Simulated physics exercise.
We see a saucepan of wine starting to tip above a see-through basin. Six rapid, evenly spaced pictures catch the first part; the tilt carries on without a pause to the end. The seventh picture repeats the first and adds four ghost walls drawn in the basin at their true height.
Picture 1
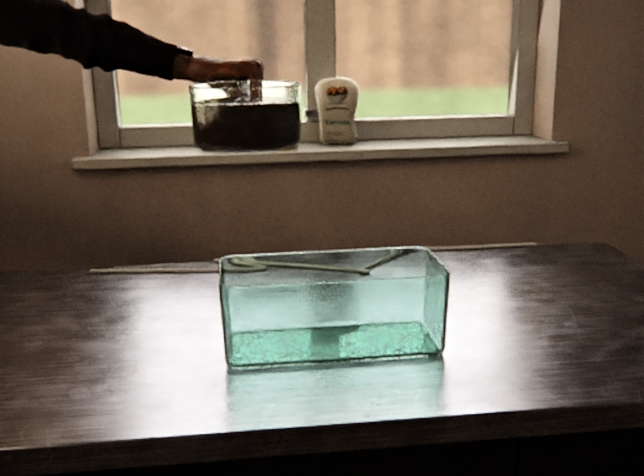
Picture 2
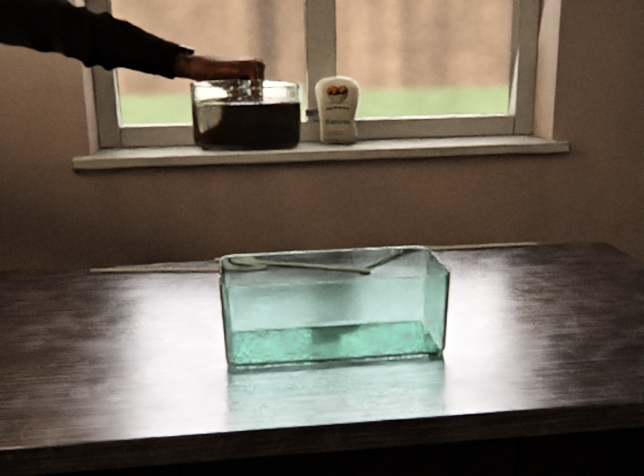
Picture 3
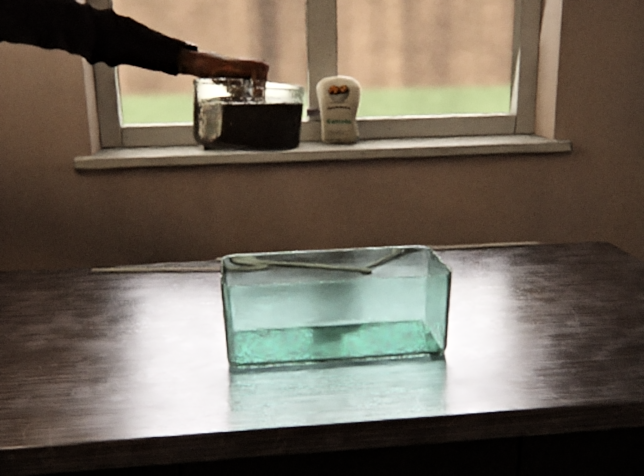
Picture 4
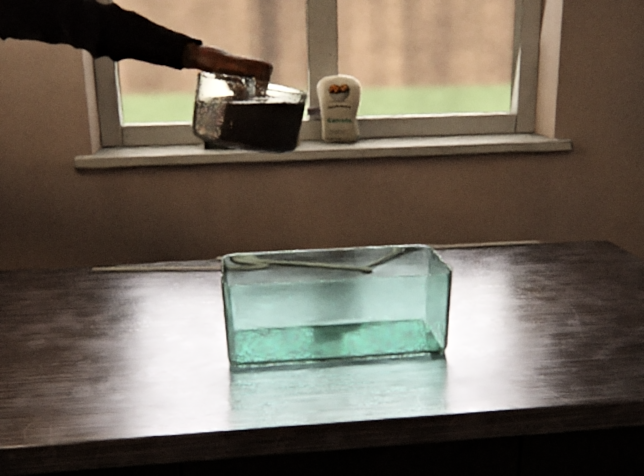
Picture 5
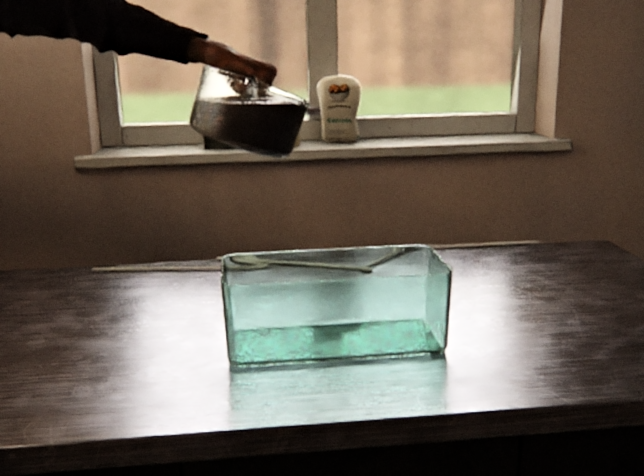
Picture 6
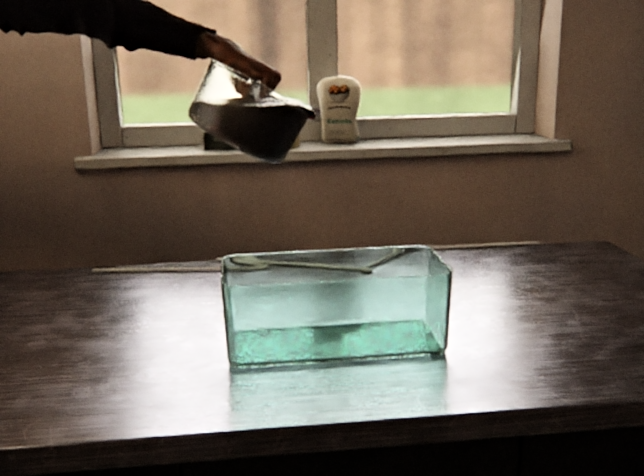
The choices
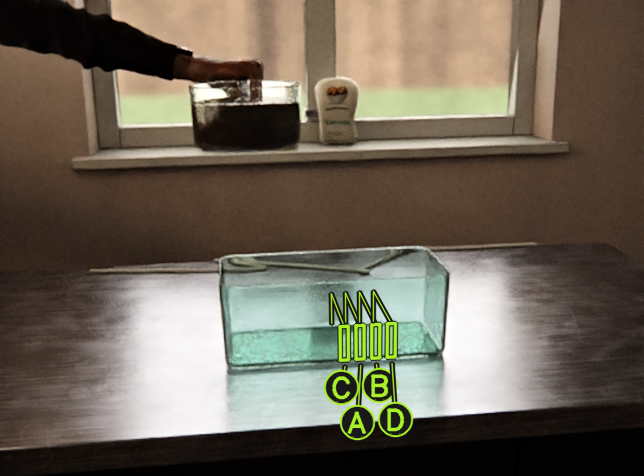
We see a hand holding a clear container of dark liquid by a window, above and behind a see-through basin on a table. The hand tilts the container steadily to the right until liquid just crosses its lip.
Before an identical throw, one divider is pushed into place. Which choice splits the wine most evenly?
Take B.
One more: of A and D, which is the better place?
That is place A.
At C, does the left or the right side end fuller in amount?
The right side.
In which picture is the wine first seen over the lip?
In picture 6.
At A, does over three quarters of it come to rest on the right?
No, it does not.
On the marked copy, A at (360, 365); B at (376, 364); C at (345, 366); D at (391, 363).
With A, about 31 % ends left of the wall and 68 % right of it.
With B, about 51 % ends left of the wall and 47 % right of it.
With C, about 12 % ends left of the wall and 86 % right of it.
With D, about 78 % ends left of the wall and 19 % right of it; 3 % is lost outside.
